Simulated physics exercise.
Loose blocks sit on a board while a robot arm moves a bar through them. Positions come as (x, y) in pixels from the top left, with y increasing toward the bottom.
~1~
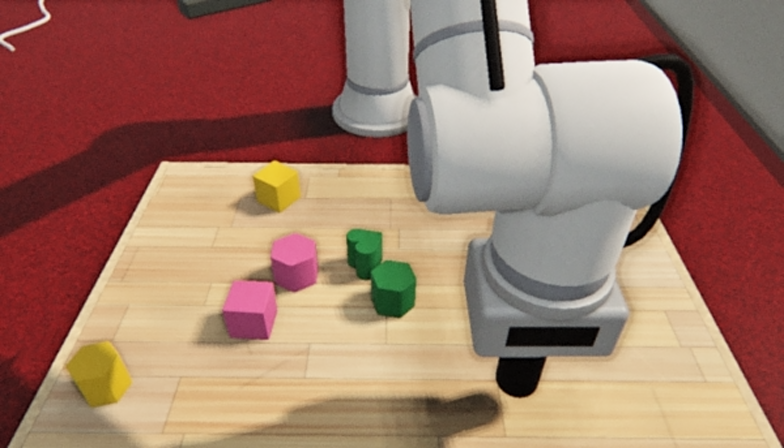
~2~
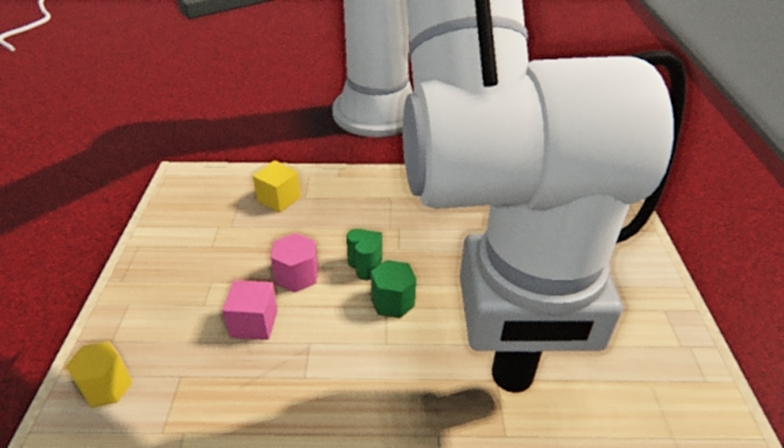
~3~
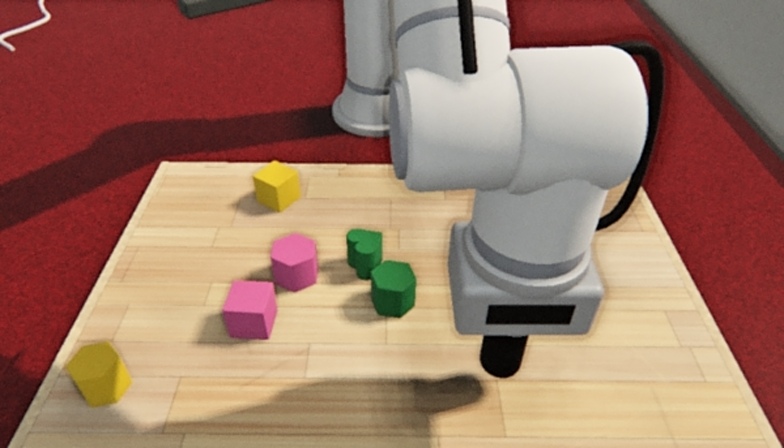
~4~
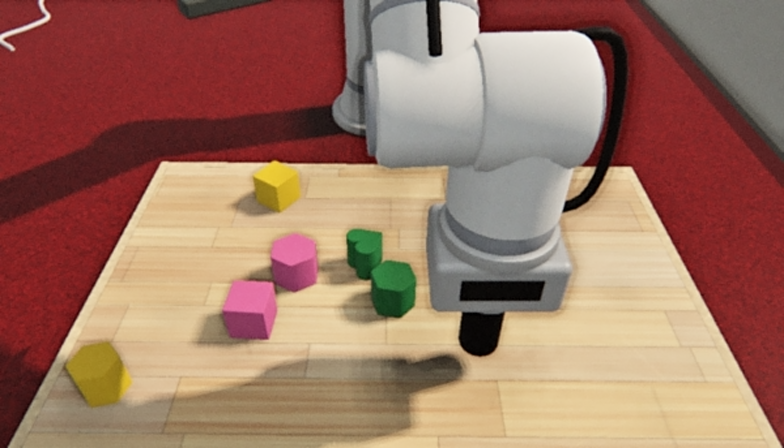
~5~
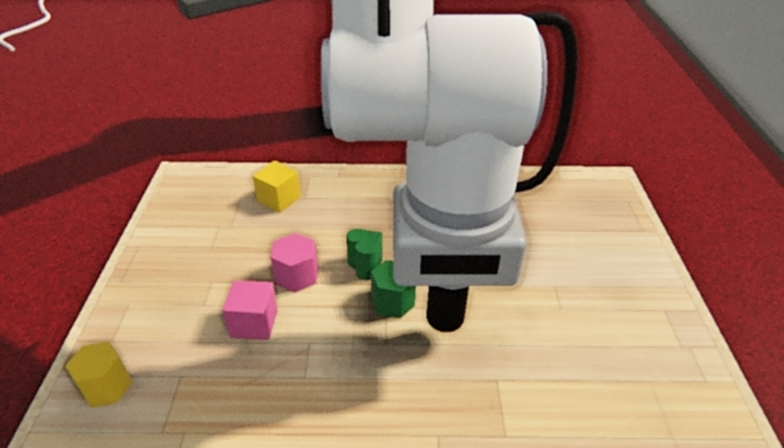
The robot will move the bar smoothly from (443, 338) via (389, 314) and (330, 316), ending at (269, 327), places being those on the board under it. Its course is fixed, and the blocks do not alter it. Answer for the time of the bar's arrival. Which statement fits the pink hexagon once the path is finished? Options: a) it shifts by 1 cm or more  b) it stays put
b (it stays put)
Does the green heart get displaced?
The answer is yes.
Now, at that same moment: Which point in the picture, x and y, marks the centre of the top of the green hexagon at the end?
At pixel (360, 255).
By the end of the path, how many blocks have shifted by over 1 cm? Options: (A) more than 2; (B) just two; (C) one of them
The answer is A.
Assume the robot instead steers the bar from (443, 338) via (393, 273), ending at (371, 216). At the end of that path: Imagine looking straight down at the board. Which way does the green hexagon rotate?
Direction: Anticlockwise.
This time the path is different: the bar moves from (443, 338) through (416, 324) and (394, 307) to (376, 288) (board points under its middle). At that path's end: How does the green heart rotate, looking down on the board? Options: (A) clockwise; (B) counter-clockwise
Letter A.
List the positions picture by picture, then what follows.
In the first picture, bar's lower end at (516, 381); pink four-sided block at (248, 296); pink hexagon at (293, 248); green heart at (364, 239); green hexagon at (394, 275).
In the second picture, bar at (512, 377); blocks still.
In the third picture, bar at (500, 363); blocks still.
In the fourth picture, bar at (478, 342); blocks still.
In the fifth picture, bar at (445, 319); pink four-sided block at (248, 296); pink hexagon at (293, 248); green heart at (364, 239); green hexagon at (394, 275).
The first path, step by step. One third of the way, bar at (389, 295); green heart at (361, 234); green hexagon at (374, 260), turned 30° clockwise.
Two thirds of the way, bar at (327, 297); green heart at (359, 227); green hexagon at (360, 255), turned 55° clockwise.
At the end, bar at (265, 308); pink four-sided block at (223, 298); pink hexagon still; green heart at (359, 227); green hexagon at (360, 255), turned 55° clockwise.
